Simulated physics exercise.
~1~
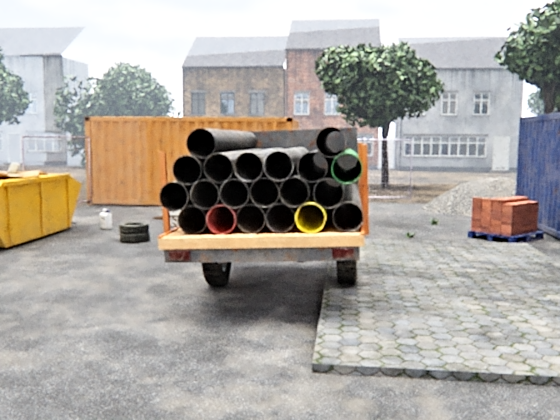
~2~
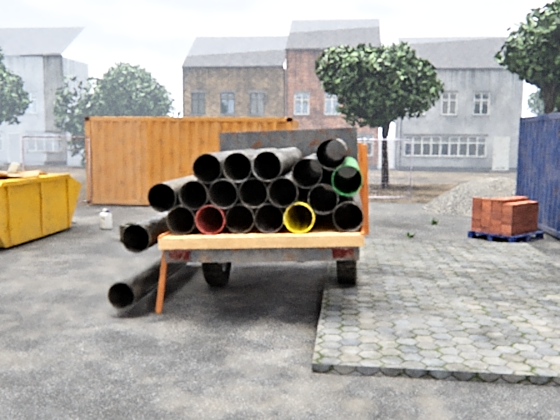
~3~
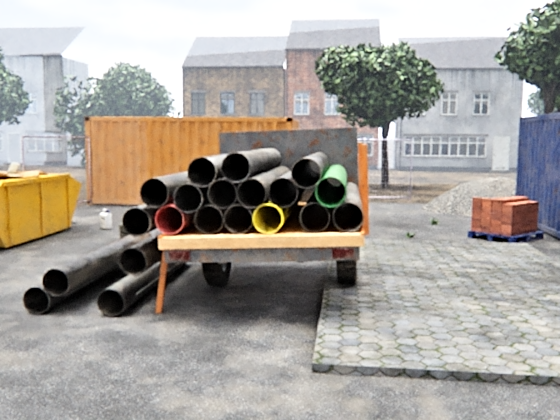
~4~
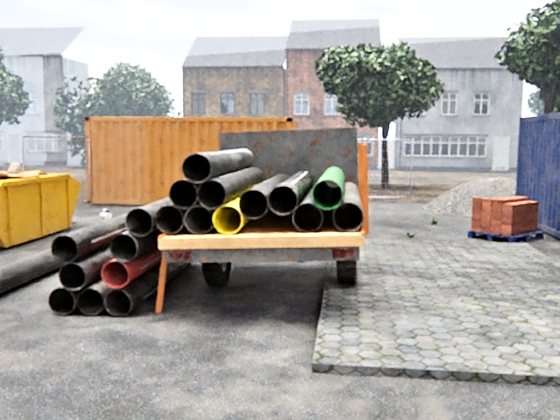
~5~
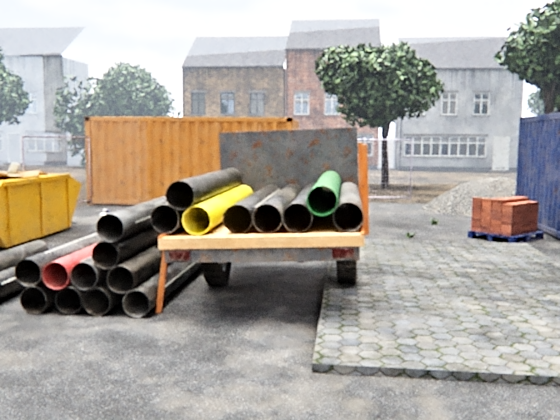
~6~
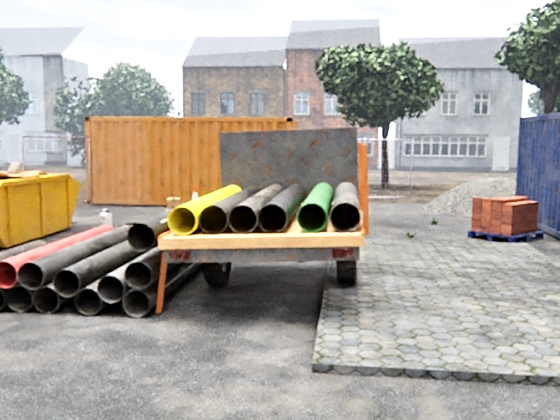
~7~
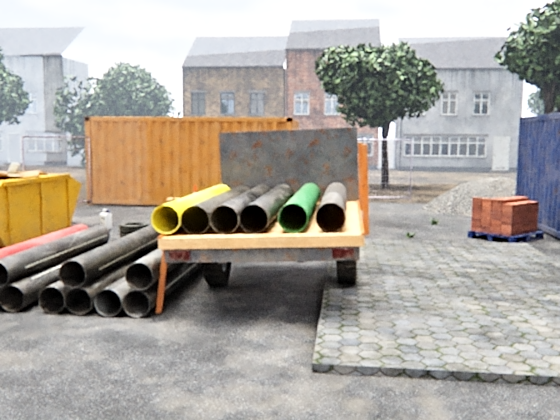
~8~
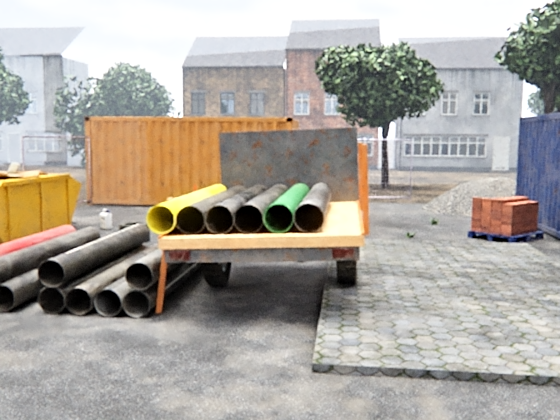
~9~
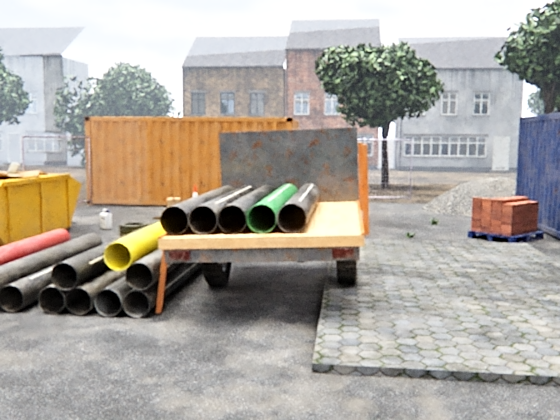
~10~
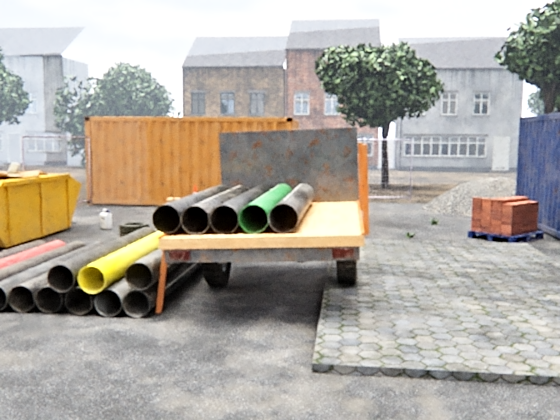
Plastic pipes stacked on a farm trailer rolled off its left side as the posts there swung down, the red one and later the yellow one going with them, until five, including the green one, were left on the deck beside a heap.
